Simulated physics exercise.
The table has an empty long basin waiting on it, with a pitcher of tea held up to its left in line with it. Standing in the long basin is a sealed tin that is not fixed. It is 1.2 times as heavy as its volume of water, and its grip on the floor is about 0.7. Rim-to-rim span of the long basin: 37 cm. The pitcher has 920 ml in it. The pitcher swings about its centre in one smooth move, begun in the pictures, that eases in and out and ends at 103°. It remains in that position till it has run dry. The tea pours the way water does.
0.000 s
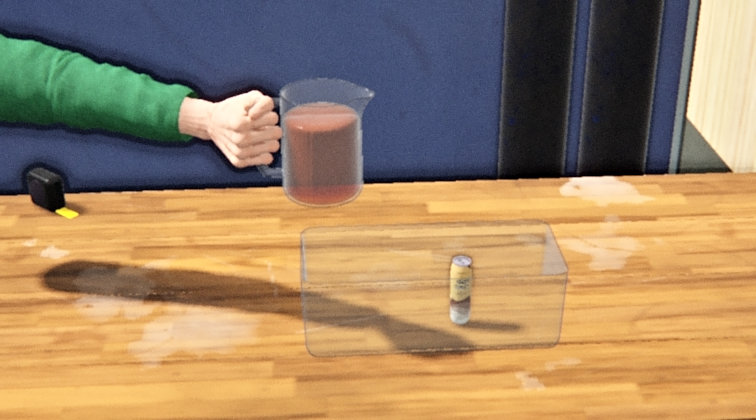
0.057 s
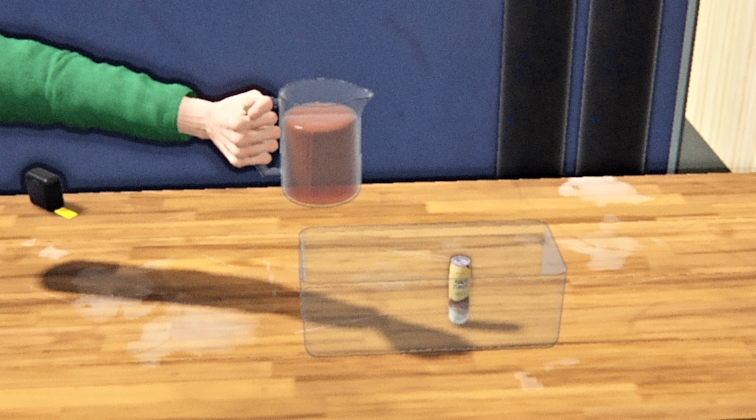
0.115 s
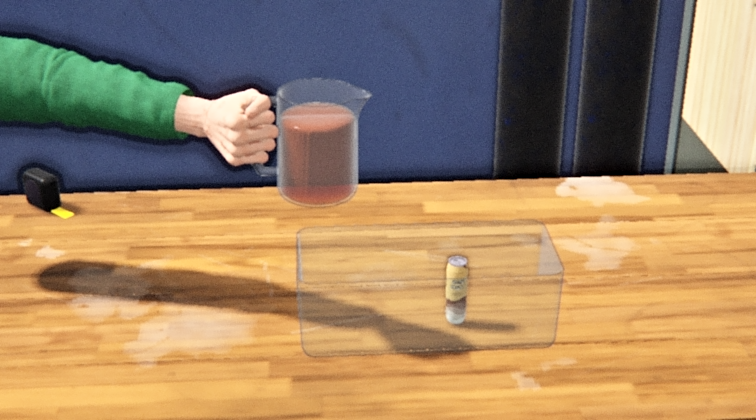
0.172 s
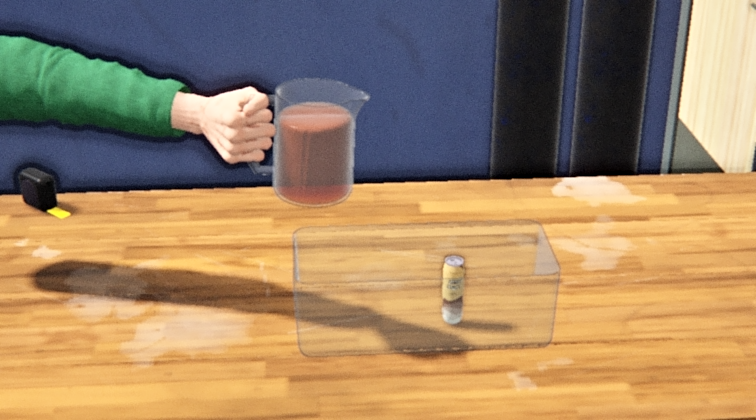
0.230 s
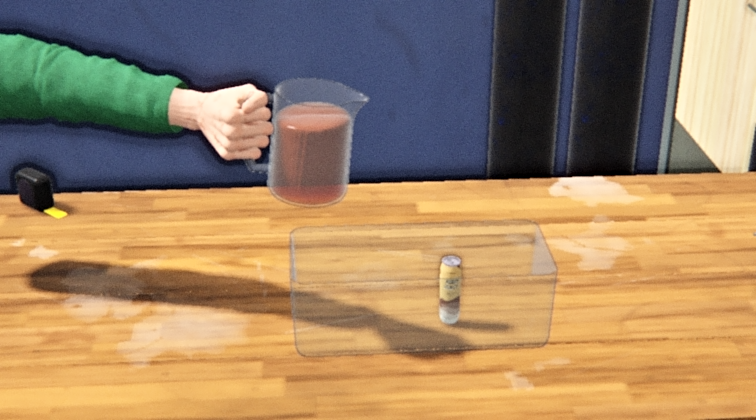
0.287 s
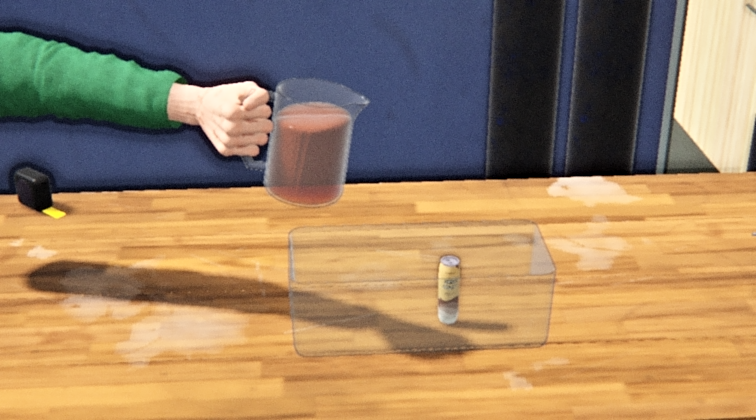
A green-sleeved arm held a clear pitcher of reddish tea above a wooden table, up and to the left of a small can in a long, clear basin, then tilted the pitcher slightly to the right.
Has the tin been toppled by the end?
Yes, it has gone over.
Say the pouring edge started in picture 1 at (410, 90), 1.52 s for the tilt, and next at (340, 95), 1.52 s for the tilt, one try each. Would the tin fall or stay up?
Try 1: Tipped over; try 2: Still standing.
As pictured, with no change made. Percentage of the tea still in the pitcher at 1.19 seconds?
Remaining share: Approx. 50 %.
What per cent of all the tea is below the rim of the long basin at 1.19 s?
I'd put it at roughly 28 per cent.
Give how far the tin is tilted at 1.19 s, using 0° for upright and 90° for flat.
The lean is some 25° away from upright.
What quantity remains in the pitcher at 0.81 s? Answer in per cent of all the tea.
Around 94 percent.
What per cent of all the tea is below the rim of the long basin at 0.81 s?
At that time the basin holds about 0 per cent of the liquid.
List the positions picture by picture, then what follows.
It leans 0°; its right rim is at (374, 92); the tea meets the walls at (283, 115) and (358, 113); the long basin's rim runs from (301, 256) to (558, 247); the tin's top is at (462, 264), in the first frame.
It leans 0°; its right rim is at (373, 93); the tea meets the walls at (282, 115) and (357, 113), in the second frame.
It leans 1°; its right rim is at (371, 94); the tea meets the walls at (280, 115) and (355, 114), in the third frame.
It leans 3°; its right rim is at (370, 95); the tea meets the walls at (277, 115) and (353, 114), in the fourth frame.
It leans 6°; its right rim is at (369, 97); the tea meets the walls at (275, 117) and (351, 114), in the fifth frame.
It leans 9°; its right rim is at (370, 100); the tea meets the walls at (275, 117) and (351, 114), in the sixth frame.
Then, 0.81 s in, the tilt is 56° and 94 per cent is still to pour; the tin stands where it began.
Then, 1.19 s in, the tilt is 91° and 50 per cent is still to pour; the tin leans 26°.
Then, 1.59 s in, the tilt is 103° and 8 per cent is still to pour; the tin lies on its side.
Then, 2.02 s in, the tilt is 103° and 0 per cent is still to pour; the tin lies on its side.
Finally, the tin lies on its side.
